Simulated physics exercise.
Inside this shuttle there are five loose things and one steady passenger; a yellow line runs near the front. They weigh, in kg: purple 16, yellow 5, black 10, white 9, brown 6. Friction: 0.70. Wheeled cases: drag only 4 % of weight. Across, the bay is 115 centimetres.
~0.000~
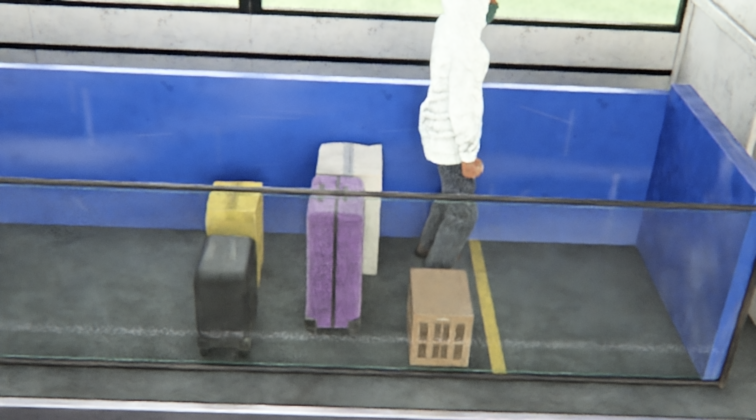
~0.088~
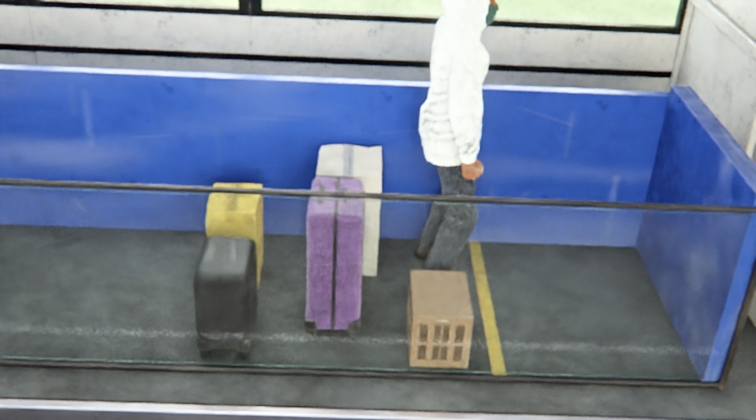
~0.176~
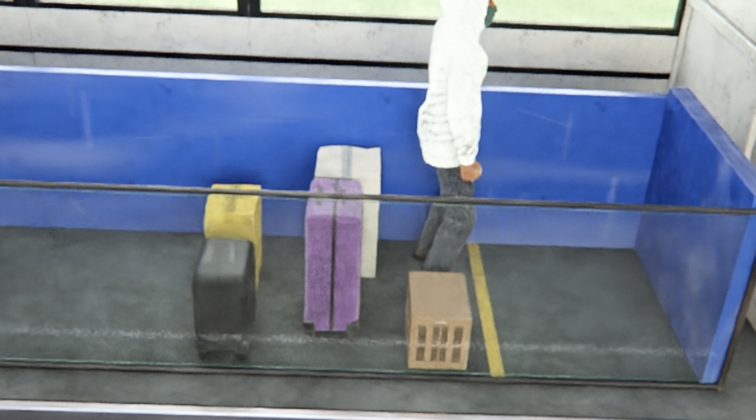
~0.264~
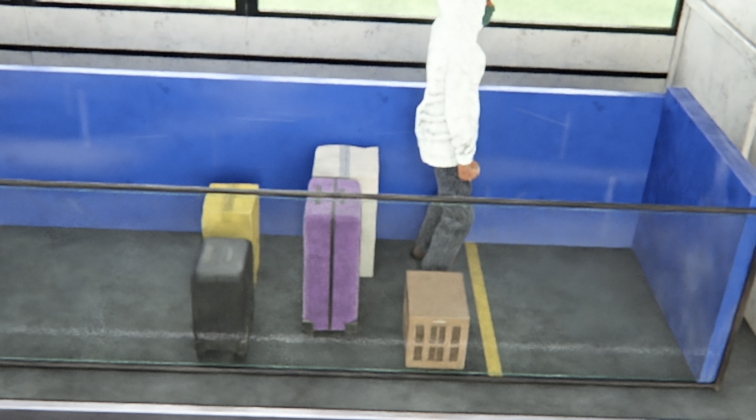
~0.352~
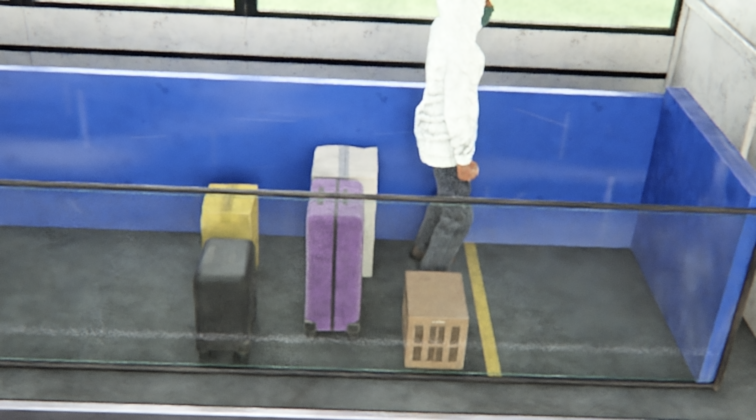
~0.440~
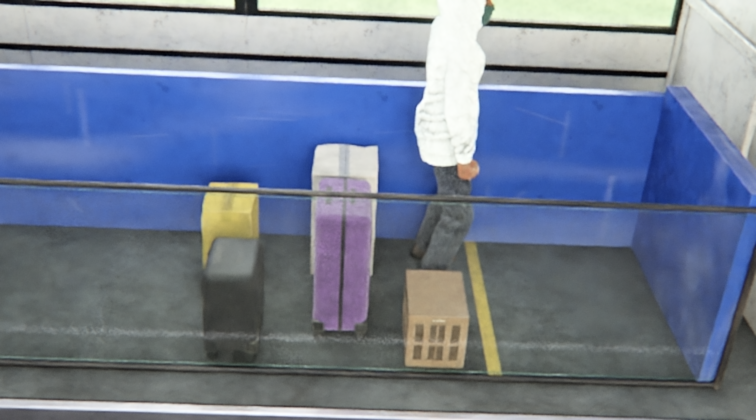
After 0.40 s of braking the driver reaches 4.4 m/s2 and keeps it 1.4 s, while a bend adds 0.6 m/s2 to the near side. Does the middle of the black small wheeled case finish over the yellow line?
Yes.
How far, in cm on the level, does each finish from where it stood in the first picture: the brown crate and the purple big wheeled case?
Shift: Brown crate 100; purple big wheeled case 130.
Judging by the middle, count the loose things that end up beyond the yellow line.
That would be 3 of them.
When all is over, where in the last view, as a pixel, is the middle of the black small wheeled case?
Close to (557, 310).
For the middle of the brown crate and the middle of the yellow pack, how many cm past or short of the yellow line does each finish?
The brown crate ends 80 cm past, and the yellow pack ends 120 cm short.
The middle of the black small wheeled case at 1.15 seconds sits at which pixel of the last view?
About (453, 308).
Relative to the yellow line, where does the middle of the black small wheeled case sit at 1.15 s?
Measured short of the mark: Approx. 20 cm.
After 0.75 s the black small wheeled case is 83 cm short of the yellow line, tilted 0°, near (309, 305) in the last picture's view.
After 1.15 s the black small wheeled case is 19 cm short of the yellow line, tilted 0°, near (453, 308) in the last picture's view.
After 1.65 s the black small wheeled case is 27 cm past the yellow line, tilted 0°, near (557, 311) in the last picture's view.
When all is still (2.5 s), purple big wheeled case crosses the yellow line; yellow pack stops short of the yellow line; black small wheeled case crosses the yellow line; white tall bag stops short of the yellow line; brown crate crosses the yellow line.
